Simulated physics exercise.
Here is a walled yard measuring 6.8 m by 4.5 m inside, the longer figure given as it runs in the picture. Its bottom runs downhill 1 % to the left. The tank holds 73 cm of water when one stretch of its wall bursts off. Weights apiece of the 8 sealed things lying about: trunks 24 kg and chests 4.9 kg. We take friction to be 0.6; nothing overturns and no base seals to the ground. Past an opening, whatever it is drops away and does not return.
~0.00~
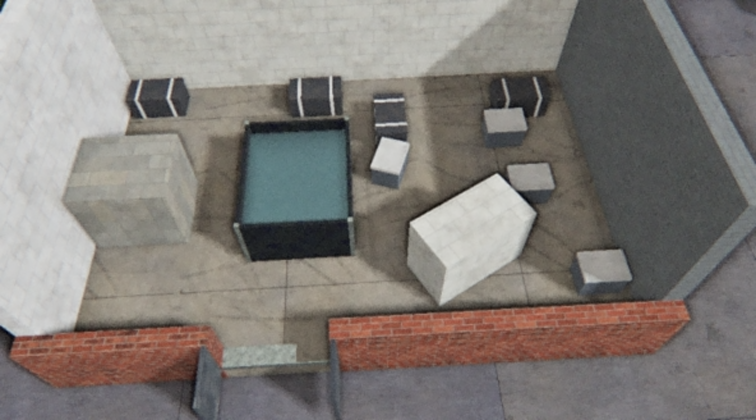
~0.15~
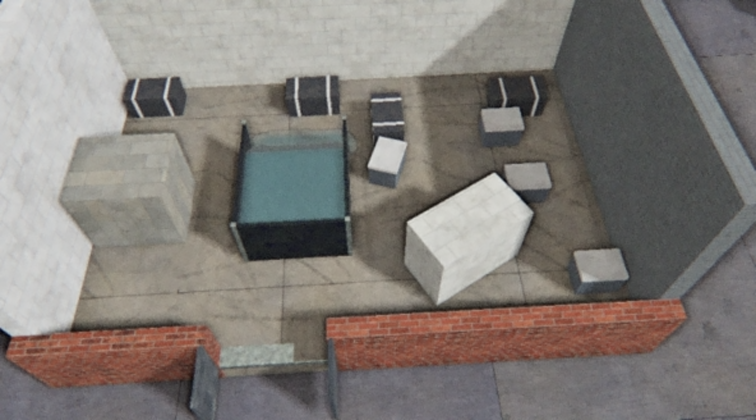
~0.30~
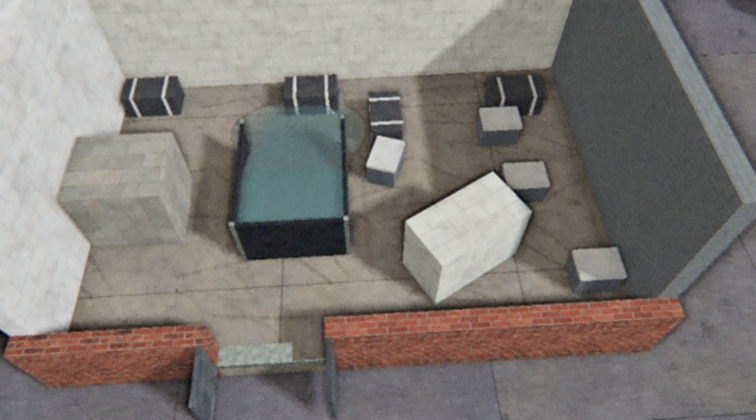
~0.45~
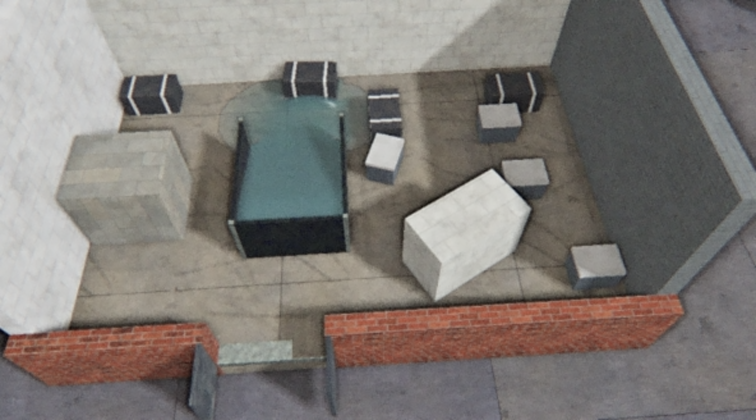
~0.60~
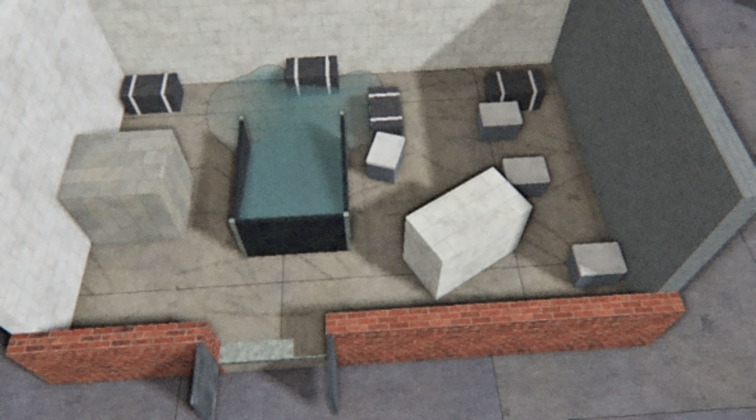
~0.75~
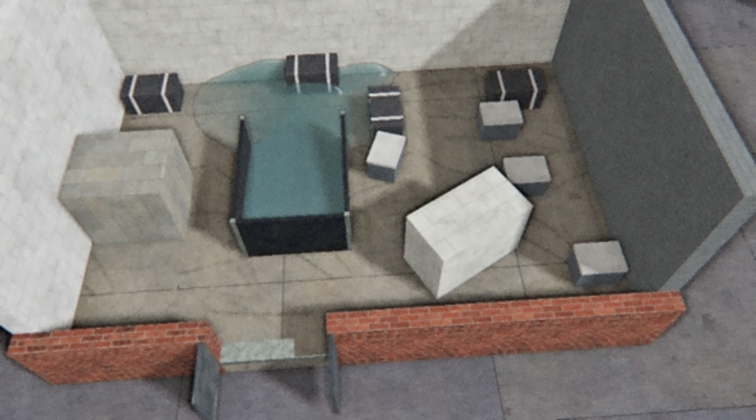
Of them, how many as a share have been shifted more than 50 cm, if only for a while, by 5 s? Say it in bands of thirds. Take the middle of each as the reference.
Two thirds and above.
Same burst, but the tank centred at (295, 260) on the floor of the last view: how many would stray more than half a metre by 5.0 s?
Then 5 of them would.
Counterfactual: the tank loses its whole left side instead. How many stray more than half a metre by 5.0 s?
The answer would then be 1.
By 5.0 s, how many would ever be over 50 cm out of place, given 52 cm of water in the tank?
Then 5 of them.
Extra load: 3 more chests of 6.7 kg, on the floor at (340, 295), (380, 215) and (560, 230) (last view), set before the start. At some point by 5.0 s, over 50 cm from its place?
So it's stays below, then stays below, then gets above.
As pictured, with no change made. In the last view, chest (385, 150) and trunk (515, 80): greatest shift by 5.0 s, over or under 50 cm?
Result, in order: Not exceeded; exceeded.
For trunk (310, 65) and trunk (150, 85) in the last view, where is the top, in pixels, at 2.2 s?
Near (369, 61) and (134, 118).
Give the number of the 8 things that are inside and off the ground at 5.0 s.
It comes to 5 of them.
After 1.1 s 0 of 8 are over 50 cm from their spots; 1 afloat.
After 2.2 s 2 of 8 are over 50 cm from their spots; 2 afloat.
After 3.5 s 6 of 8 are over 50 cm from their spots; 3 afloat.
After 5.0 s 7 of 8 are over 50 cm from their spots, and 7 have been at some point; 5 afloat.
